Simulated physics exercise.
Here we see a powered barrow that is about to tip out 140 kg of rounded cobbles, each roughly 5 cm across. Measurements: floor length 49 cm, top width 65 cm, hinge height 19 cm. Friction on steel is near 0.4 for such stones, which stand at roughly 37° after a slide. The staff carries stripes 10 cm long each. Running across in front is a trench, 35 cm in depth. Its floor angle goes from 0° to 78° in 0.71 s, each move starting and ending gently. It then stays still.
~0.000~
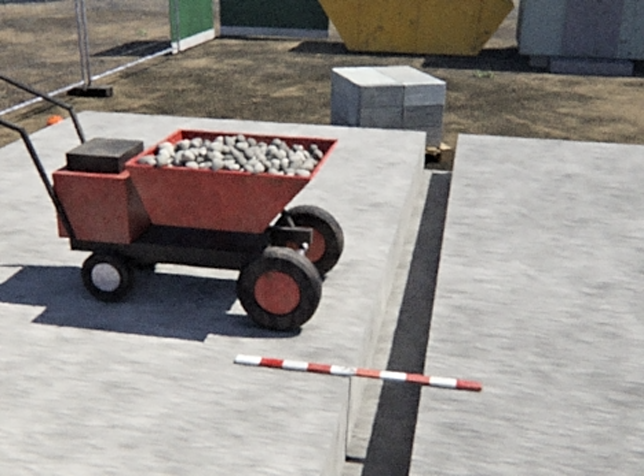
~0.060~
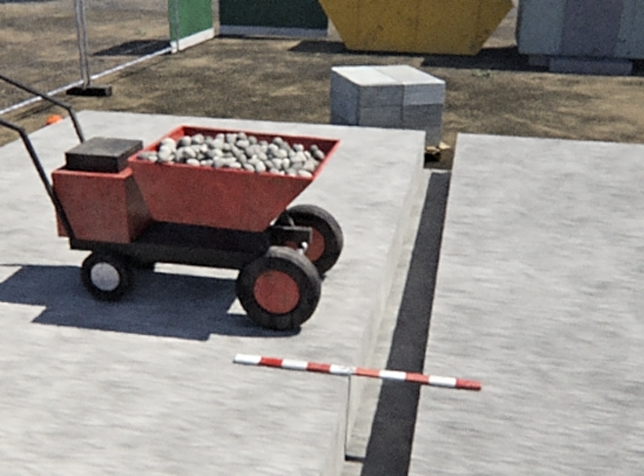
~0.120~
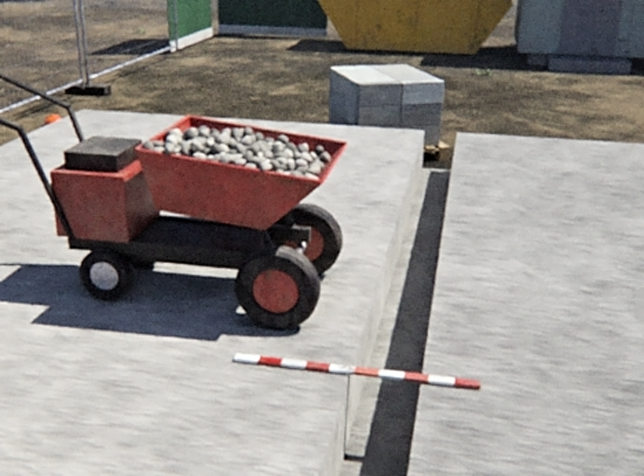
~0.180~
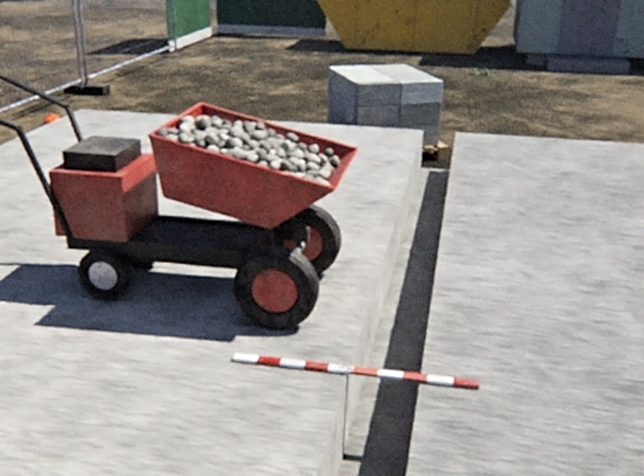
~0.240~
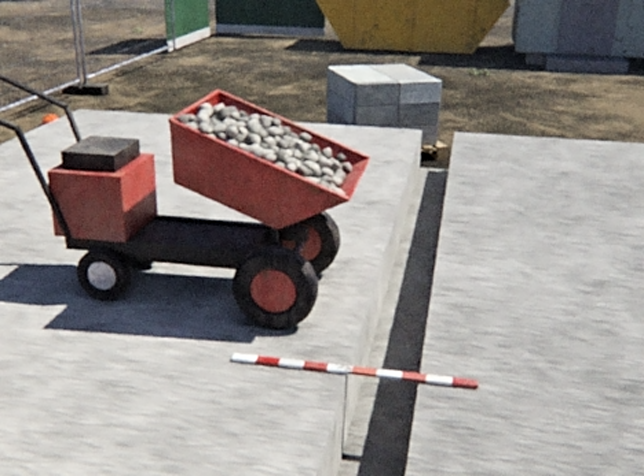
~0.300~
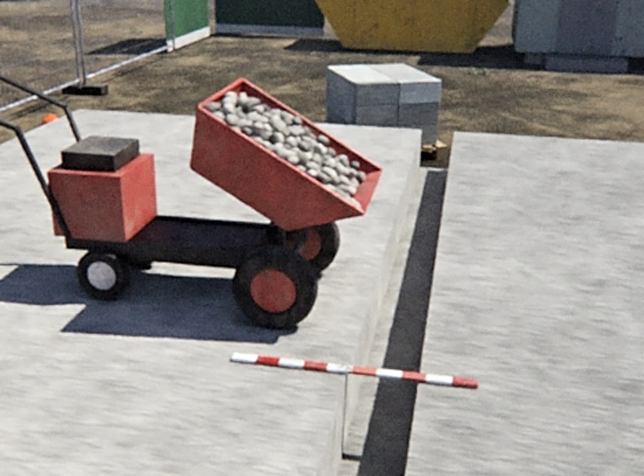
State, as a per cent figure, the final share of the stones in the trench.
The final share is about 23 per cent.
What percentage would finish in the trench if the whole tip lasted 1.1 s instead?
Something close to 30 per cent.
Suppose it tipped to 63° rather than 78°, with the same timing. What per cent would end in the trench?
It comes out at about 40 percent.
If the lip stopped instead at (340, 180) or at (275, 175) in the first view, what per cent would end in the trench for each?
Around 5 and then 60 percent.
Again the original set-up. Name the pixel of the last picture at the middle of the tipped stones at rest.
Around (490, 311).
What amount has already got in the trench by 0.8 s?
Around 10 per cent of it, at that instant.
After 0.5 s the floor is at 66°; 100 % in the tray; the foremost stones are at (409, 248).
After 0.8 s the floor is at 78°; 42 % in the tray, 8 % in the trench, 49 % past the trench; the foremost stones are at (524, 326).
After 1.2 s the floor is at 78°; 2 % in the tray, 19 % in the trench, 80 % past the trench; the foremost stones are past the picture's edge.
After 3.1 s the floor is at 78°; 0 % in the tray, 23 % in the trench, 77 % past the trench; the foremost stones are past the picture's edge.
